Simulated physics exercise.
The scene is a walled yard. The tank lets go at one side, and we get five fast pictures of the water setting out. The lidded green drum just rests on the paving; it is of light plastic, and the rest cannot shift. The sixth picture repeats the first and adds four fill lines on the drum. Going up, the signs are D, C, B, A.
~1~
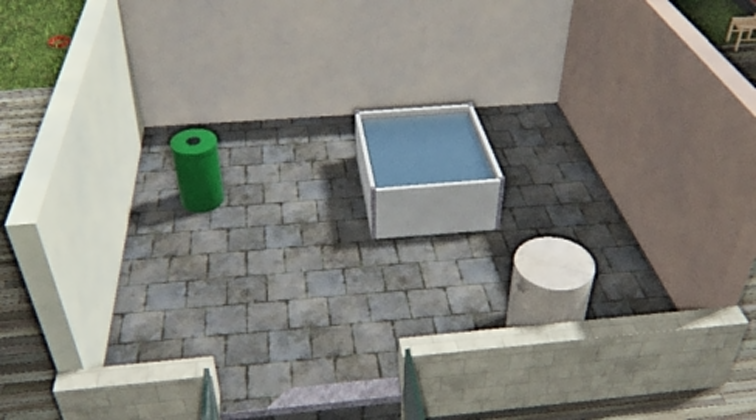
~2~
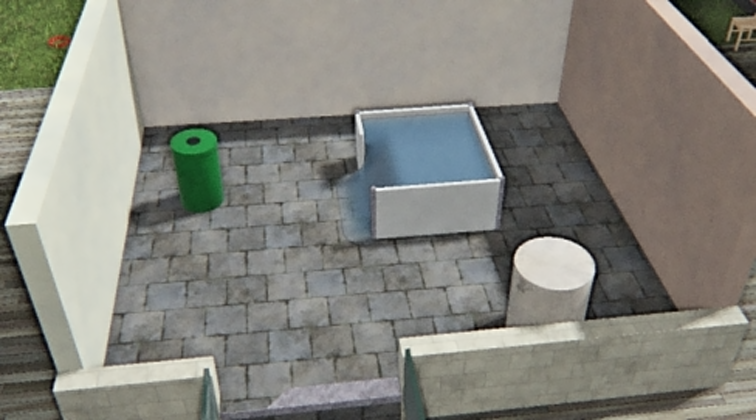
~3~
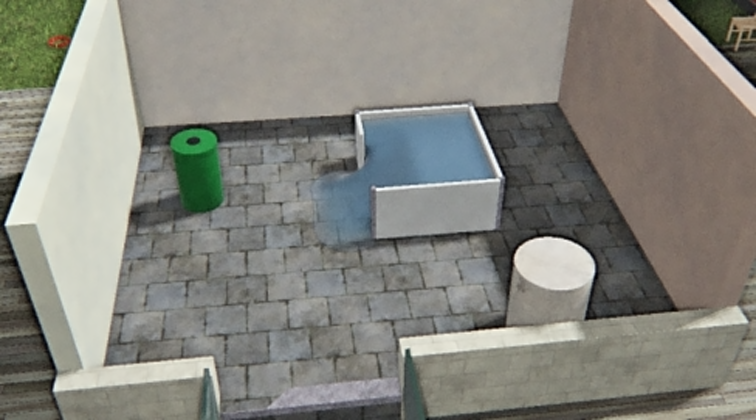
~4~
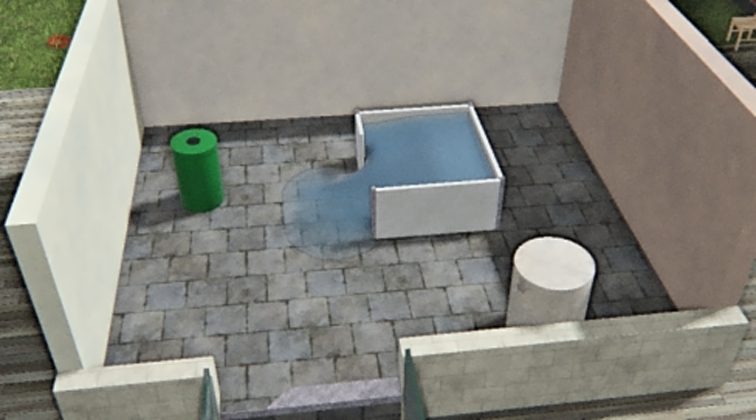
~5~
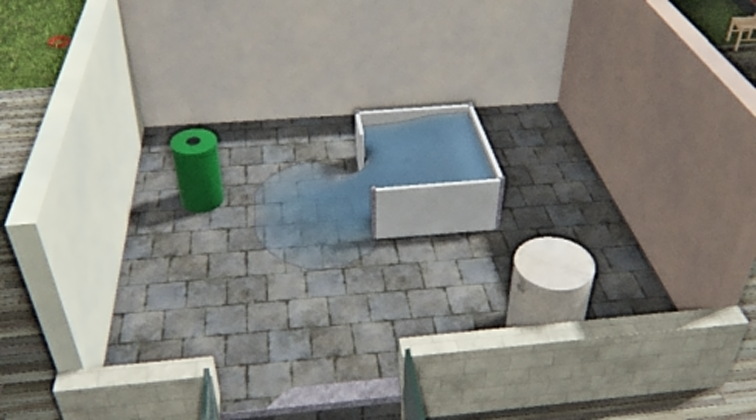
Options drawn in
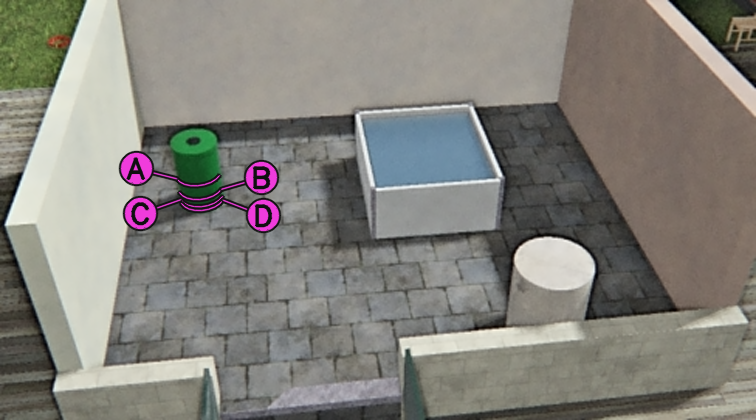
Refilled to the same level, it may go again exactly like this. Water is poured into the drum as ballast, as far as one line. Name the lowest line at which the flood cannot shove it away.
That is level A.
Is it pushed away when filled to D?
Yes.
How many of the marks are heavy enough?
One.
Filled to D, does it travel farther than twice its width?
Yes.
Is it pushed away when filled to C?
Yes.
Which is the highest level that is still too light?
B.
On the marked copy, A at (197, 185); B at (199, 199); C at (201, 206); D at (201, 210); from the bottom up D, C, B, A.
If A is chosen, it does not move.
If B is chosen, it is pushed about its own width away.
If C is chosen, it is pushed about 4 times its own width away.
If D is chosen, it is pushed about 5 times its own width away.
